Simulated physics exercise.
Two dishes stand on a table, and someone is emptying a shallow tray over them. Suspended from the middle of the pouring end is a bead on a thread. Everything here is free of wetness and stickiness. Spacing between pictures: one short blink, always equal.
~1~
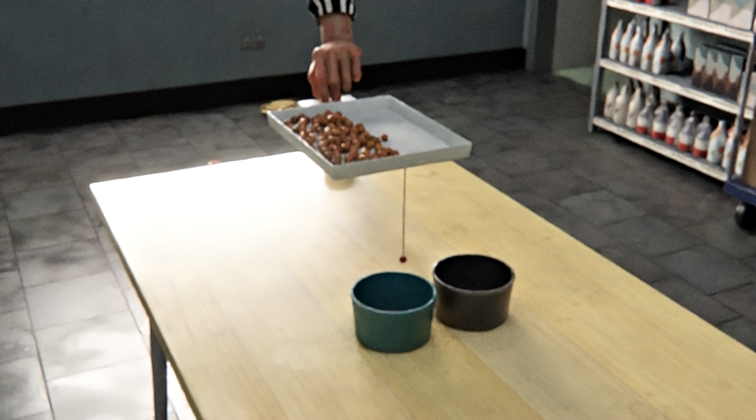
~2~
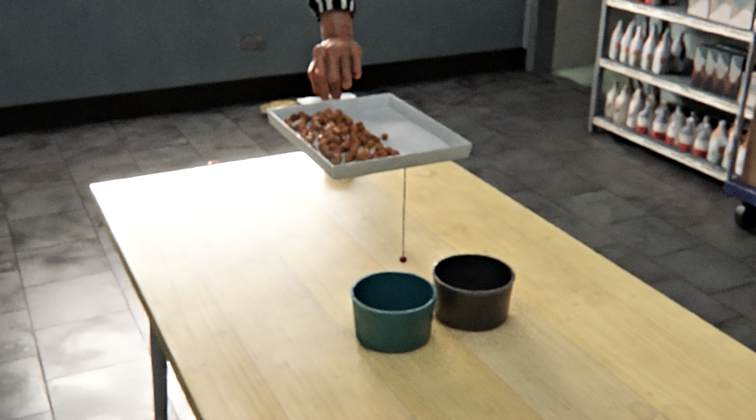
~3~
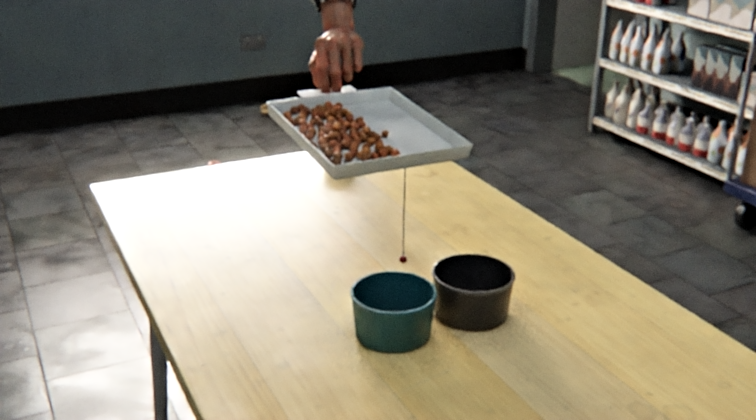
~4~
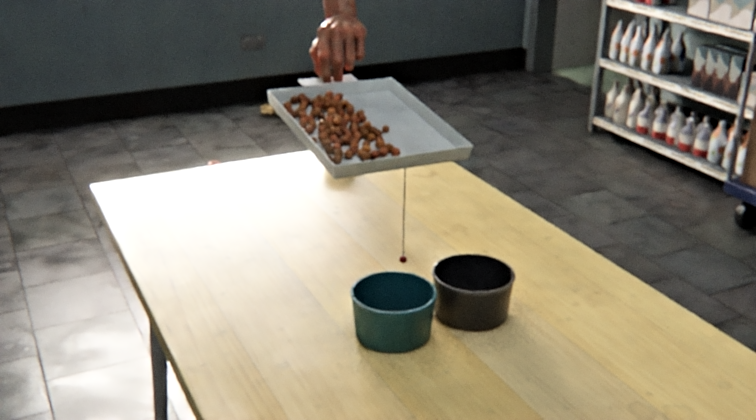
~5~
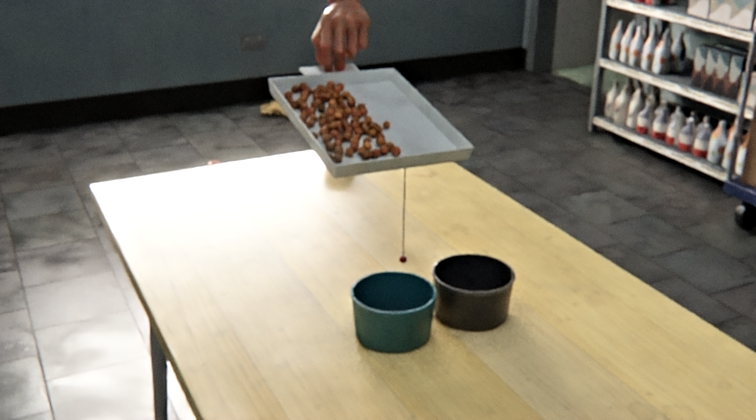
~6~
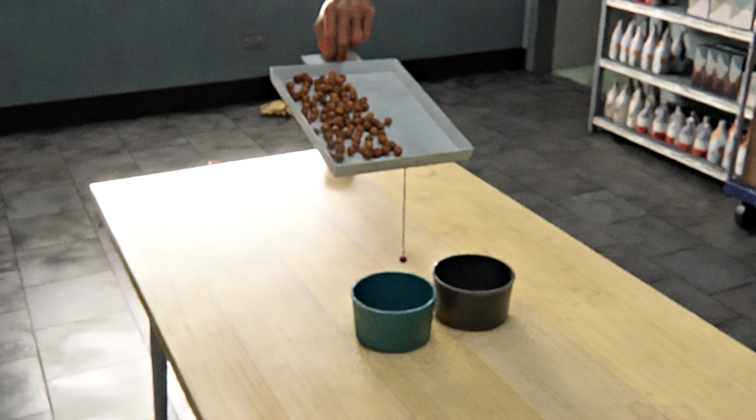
A hand gradually raising the back of a shallow tray of hazelnuts, tilting it above a teal dish and a black dish.
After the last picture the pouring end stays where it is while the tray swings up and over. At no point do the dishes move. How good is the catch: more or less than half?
Most of the load lands in the dishes.
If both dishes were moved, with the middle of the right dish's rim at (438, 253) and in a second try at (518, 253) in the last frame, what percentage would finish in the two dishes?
Trial 1 near 10 percent, trial 2 near 40 percent.
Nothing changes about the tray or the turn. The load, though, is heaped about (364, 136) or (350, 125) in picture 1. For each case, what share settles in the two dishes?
The first start gives 80 percent and the second 90 percent.
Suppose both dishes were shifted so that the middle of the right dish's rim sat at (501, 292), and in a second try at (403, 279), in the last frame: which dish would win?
It comes out as the one to the left in the first try and the one to the right in the second.
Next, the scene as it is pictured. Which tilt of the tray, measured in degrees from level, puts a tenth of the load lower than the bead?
It's turned some 110 degrees by then.
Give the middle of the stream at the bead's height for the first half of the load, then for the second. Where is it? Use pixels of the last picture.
Around (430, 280) and then (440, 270).
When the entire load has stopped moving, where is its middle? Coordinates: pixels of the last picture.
Around (448, 317), give or take.
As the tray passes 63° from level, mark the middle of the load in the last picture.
At about (399, 141).
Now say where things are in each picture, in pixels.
The first picture shows corners of the pouring end near (334, 165) and (469, 143), level; middle of the load near (335, 137), hazelnuts; left dish near (413, 328); right dish near (494, 307); bead on its thread near (403, 259).
The second picture shows corners of the pouring end near (334, 165) and (469, 143), level; middle of the load near (335, 135).
The third picture shows corners of the pouring end near (335, 165) and (470, 144), tipped barely, lowest at the right corner; middle of the load near (336, 131).
The fourth picture shows corners of the pouring end near (335, 164) and (470, 145), tipped a little, lowest at the right corner; middle of the load near (336, 125).
The fifth picture shows corners of the pouring end near (336, 164) and (471, 146), tipped a little, lowest at the right corner; middle of the load near (337, 118).
The sixth picture shows corners of the pouring end near (337, 164) and (471, 148), tipped clearly, lowest at the right corner; middle of the load near (339, 113); left dish near (413, 328); right dish near (494, 307).
Shortly afterwards, tray tipped steeply; all but a few on the tray; only a few in the air.
Next, tray tipped past a quarter turn; all but a few on the tray; only a few in the left dish; only a few in the right dish; only a few outside both; a little in the air.
Some moments later, tray tipped past a quarter turn; near a third in the left dish; near half in the right dish; near a quarter outside both; only a few in the air.
In the end, tray tipped past a quarter turn; near a third in the left dish; near half in the right dish; near a quarter outside both; only a few in the air.
